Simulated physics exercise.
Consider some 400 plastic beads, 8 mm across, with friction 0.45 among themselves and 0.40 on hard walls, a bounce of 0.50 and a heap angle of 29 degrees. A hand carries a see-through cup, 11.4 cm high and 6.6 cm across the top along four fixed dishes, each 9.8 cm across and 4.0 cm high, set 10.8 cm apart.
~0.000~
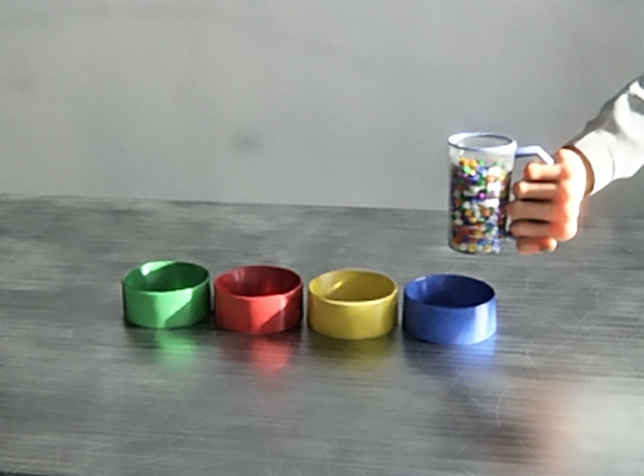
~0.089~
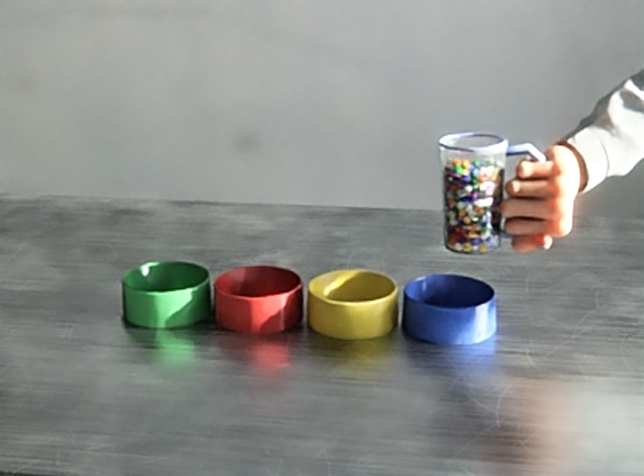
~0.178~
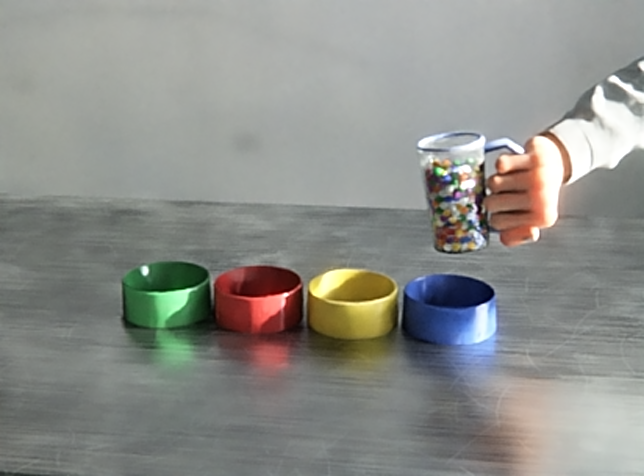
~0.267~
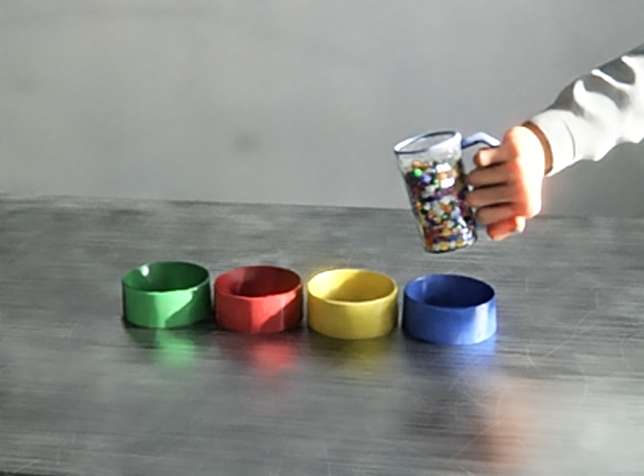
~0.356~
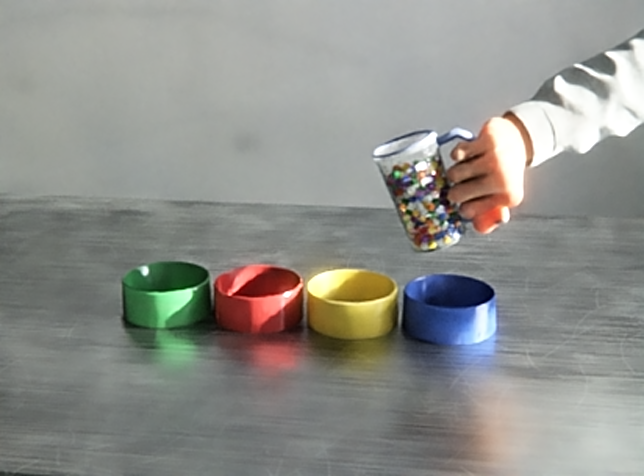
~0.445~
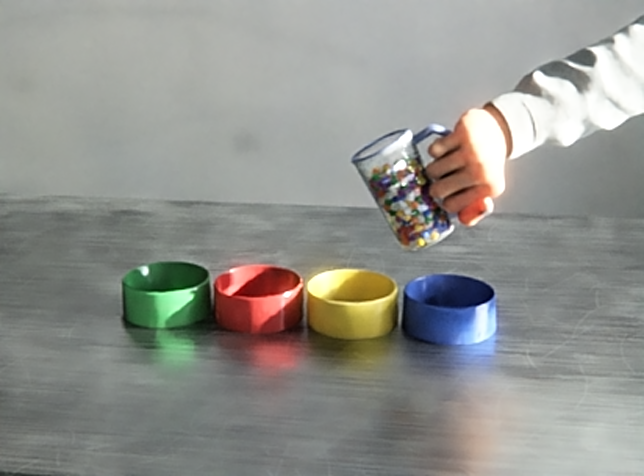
On a dark grey tabletop, green, red, yellow and blue dishes sit in a row while a hand at the right holds a clear cup of multicoloured beads upright above them. The hand carries the cup a short way left, steadily tilting its rim leftward, with the beads still inside.
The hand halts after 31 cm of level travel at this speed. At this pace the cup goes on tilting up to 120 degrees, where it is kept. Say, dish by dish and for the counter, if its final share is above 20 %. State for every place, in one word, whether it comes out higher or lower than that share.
Red: Lower, blue: Lower, green: Higher, yellow: Lower, counter: Higher.
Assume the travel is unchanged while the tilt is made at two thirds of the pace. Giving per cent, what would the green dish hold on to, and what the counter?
Result - green dish: 60; counter: 40.
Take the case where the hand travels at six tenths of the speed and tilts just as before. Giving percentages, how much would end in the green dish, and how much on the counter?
Shares: Green 50, counter 10.
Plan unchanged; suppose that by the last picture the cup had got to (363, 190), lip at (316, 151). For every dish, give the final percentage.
Dish by dish: Red 0 per cent, blue 0 per cent, green 60 per cent, yellow 0 per cent.
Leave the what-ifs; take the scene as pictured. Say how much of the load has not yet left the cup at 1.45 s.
That would be some 95 per cent.
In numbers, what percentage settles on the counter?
The answer is roughly 45 per cent.
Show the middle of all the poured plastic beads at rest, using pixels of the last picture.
My guess is close to (142, 300).
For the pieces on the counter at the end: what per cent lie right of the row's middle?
Share on that side: Roughly 0 %.
Then, at 1.05 s, tilt 71 degrees; cup holds 100 %.
After 1.45 s, tilt 100 degrees; cup holds 95 %, green 5 %.
After 1.94 s, tilt 120 degrees; cup holds 10 %, green 50 %.
In the end, at 2.8 s, red 0 %, blue 0 %, green 55 %, yellow 0 %, counter 45 %.
